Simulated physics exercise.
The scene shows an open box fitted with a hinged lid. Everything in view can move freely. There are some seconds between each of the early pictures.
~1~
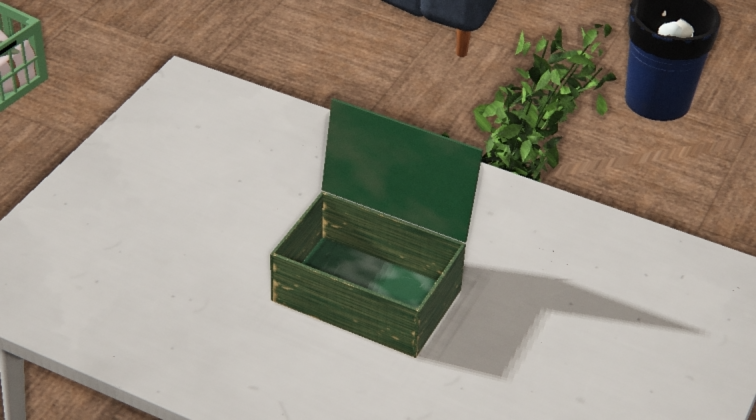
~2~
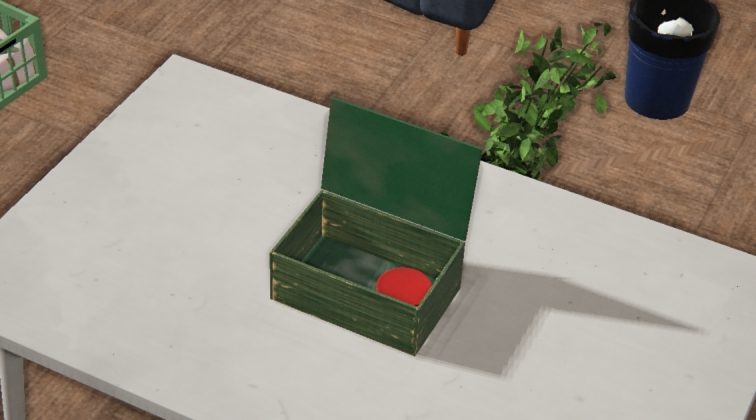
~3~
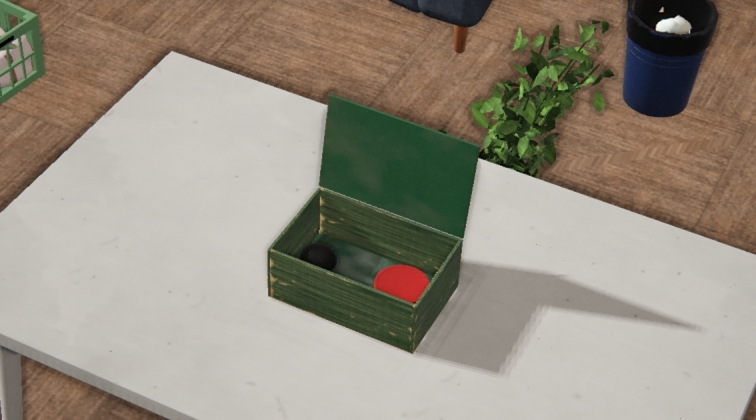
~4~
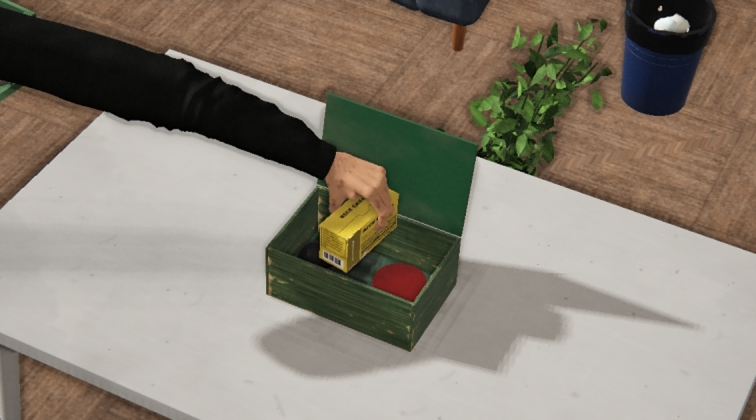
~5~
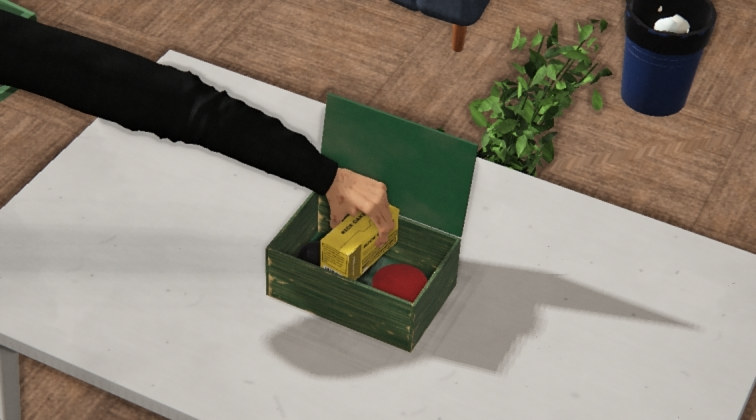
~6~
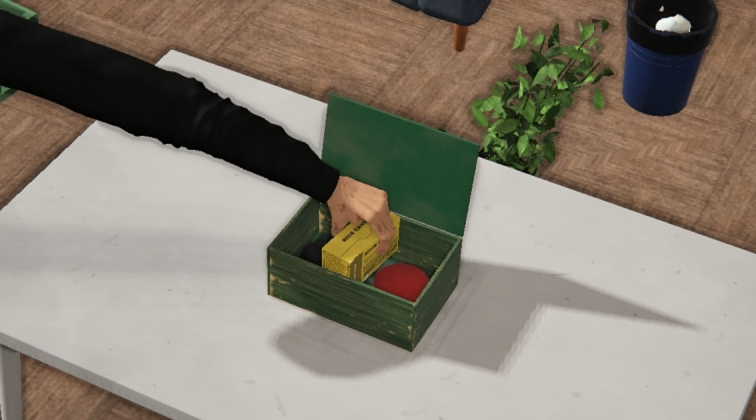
A green box gains a red object, then a black one, before a hand lowers a yellow carton inside.
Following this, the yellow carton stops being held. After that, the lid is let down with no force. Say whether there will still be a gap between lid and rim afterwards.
The lid drops into place.
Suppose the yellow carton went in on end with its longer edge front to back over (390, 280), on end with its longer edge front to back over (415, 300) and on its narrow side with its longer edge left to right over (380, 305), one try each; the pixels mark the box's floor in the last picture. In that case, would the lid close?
The lid goes all the way down the first time, stays partly open the second time and stays partly open the third time.
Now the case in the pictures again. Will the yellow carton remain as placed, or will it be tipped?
Observation: The yellow carton keeps the set orientation.
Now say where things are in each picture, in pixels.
In the first frame, the last thing is not in view yet.
In the second frame, the last thing is not in view yet.
In the third frame, the last thing is not in view yet.
The fourth frame shows on its way; yellow carton (359, 226).
The fifth frame shows on its way; yellow carton (360, 241).
The sixth frame shows put in, still held; yellow carton (361, 249).
Then, 1.20 s on from there, lid starting down; yellow carton shifted a little near (360, 270).
Then, 1.90 s on from there, lid 35° above the rim; yellow carton shifted a little near (360, 271).
In the end, lid shut; moved from the start, yellow carton; the other 2 unmoved. At the end, from the last picture's camera, yellow carton near (360, 271).
